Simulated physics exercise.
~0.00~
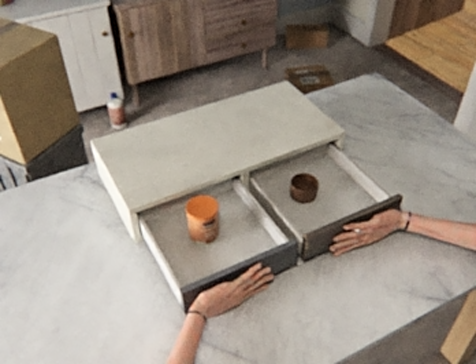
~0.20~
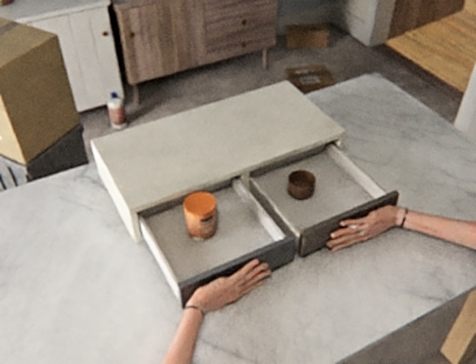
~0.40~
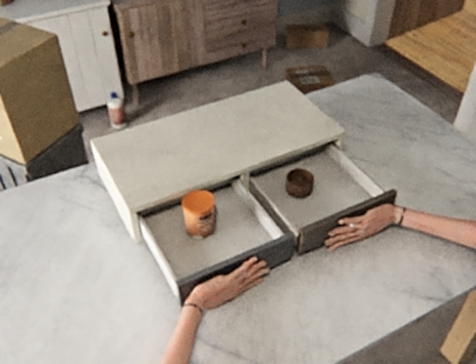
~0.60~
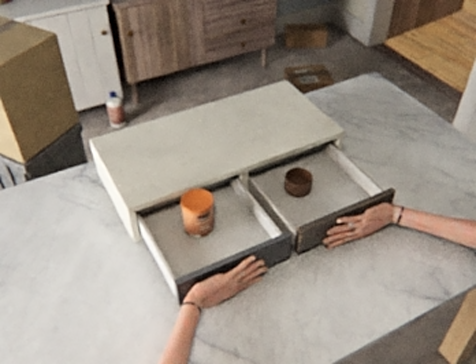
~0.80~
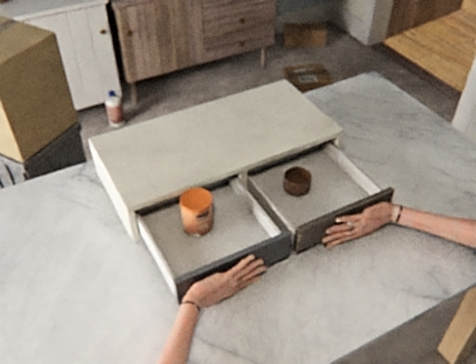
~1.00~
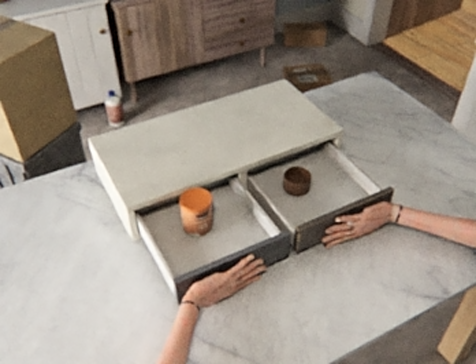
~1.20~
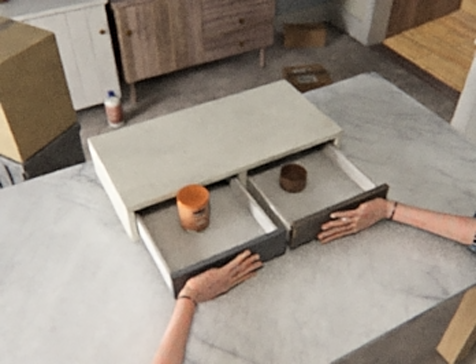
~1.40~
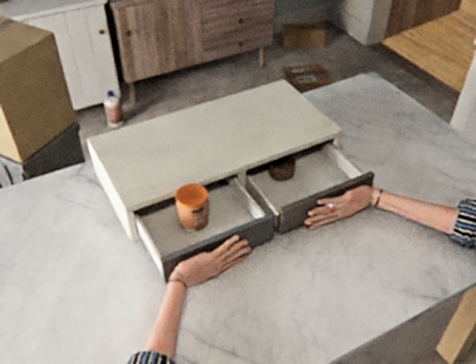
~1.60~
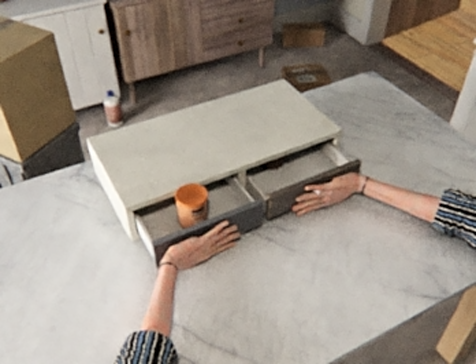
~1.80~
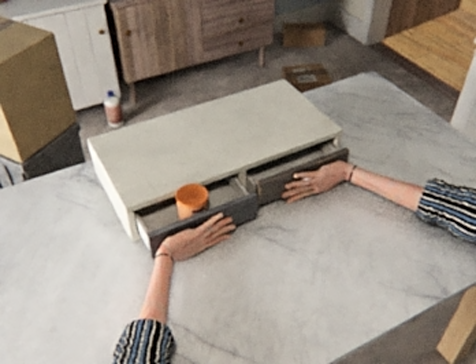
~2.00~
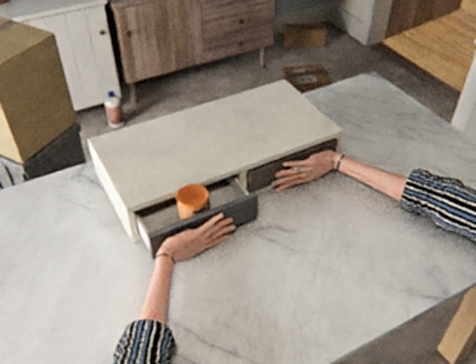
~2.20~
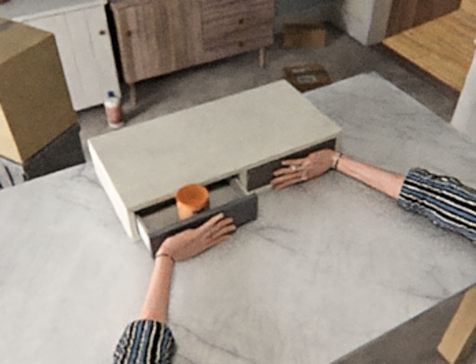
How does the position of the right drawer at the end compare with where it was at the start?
At the start the right drawer was pulled out toward the viewer with the brown beaker showing inside. By the end it had moved back, up and to the left, and was shut flush in the chest.
